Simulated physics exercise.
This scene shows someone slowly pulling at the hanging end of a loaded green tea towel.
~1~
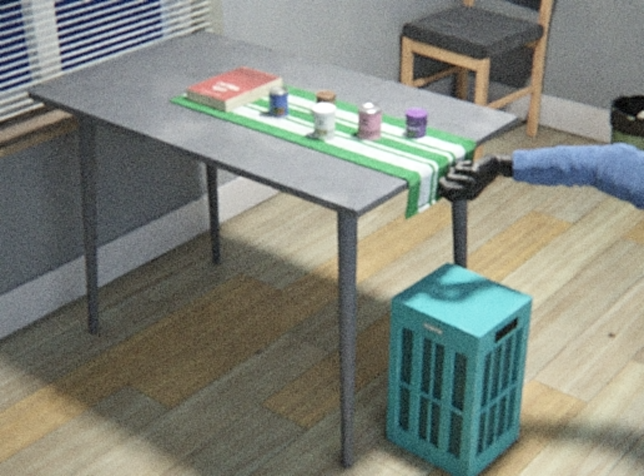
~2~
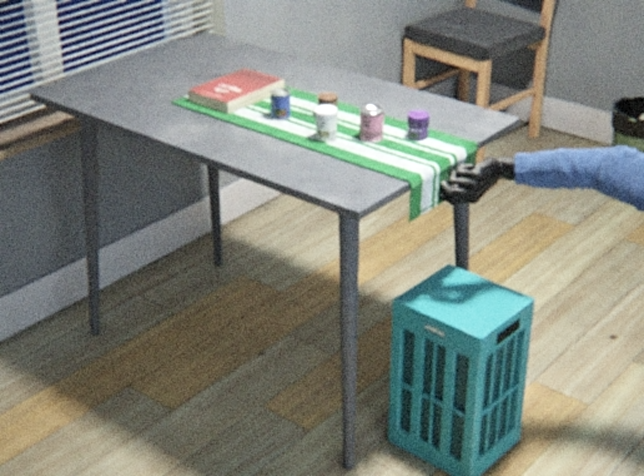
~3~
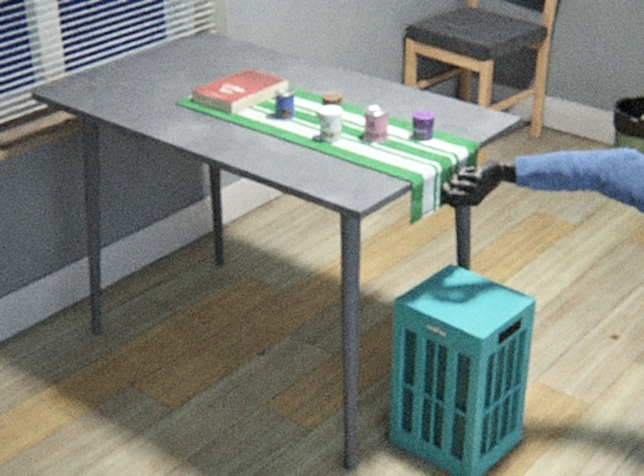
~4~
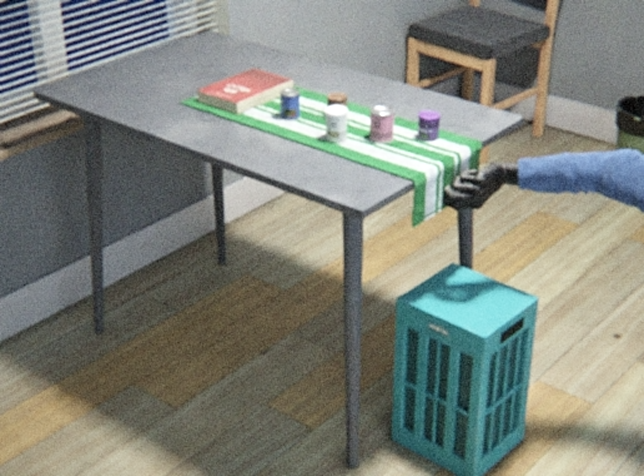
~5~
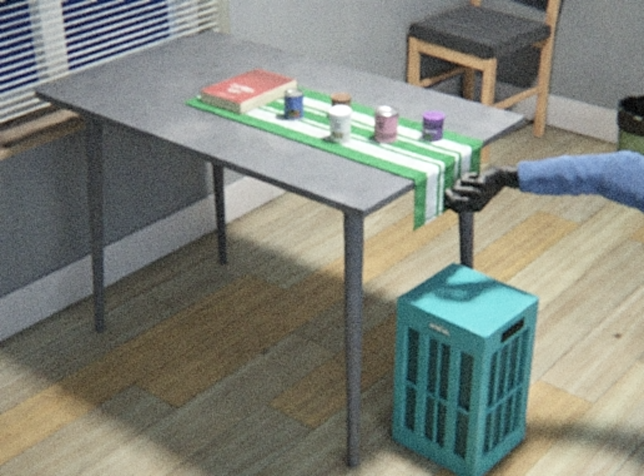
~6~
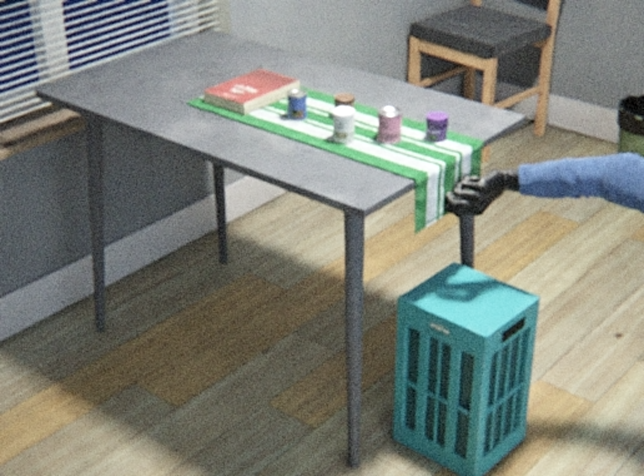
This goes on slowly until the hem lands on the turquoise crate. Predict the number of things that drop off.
The number is two.
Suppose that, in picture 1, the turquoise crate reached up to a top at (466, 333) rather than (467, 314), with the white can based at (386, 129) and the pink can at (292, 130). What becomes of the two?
Outcome for the white can: It is lost. Outcome for the pink can: It stays.
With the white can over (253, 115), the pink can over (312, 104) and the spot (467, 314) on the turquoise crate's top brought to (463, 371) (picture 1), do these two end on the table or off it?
First the white can: It is still up there. Then the pink can: It is still up there.
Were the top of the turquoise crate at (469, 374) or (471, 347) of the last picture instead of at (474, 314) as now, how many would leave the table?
Counting them gives 4 and 3.
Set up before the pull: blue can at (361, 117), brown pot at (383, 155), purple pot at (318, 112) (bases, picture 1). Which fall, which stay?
Each in turn: The blue can stays aloft, the brown pot goes down, the purple pot stays aloft.
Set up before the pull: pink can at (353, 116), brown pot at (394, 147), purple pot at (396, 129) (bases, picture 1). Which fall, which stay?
Here's how it goes: The pink can remains in place, the brown pot leaves the top and the purple pot leaves the top.
Soon after, hem near (447, 258); purple pot gone.
Then, hem on the crate; purple pot and pink can gone.
At rest, hem on the crate; purple pot and pink can gone. The count of fallen things is two.
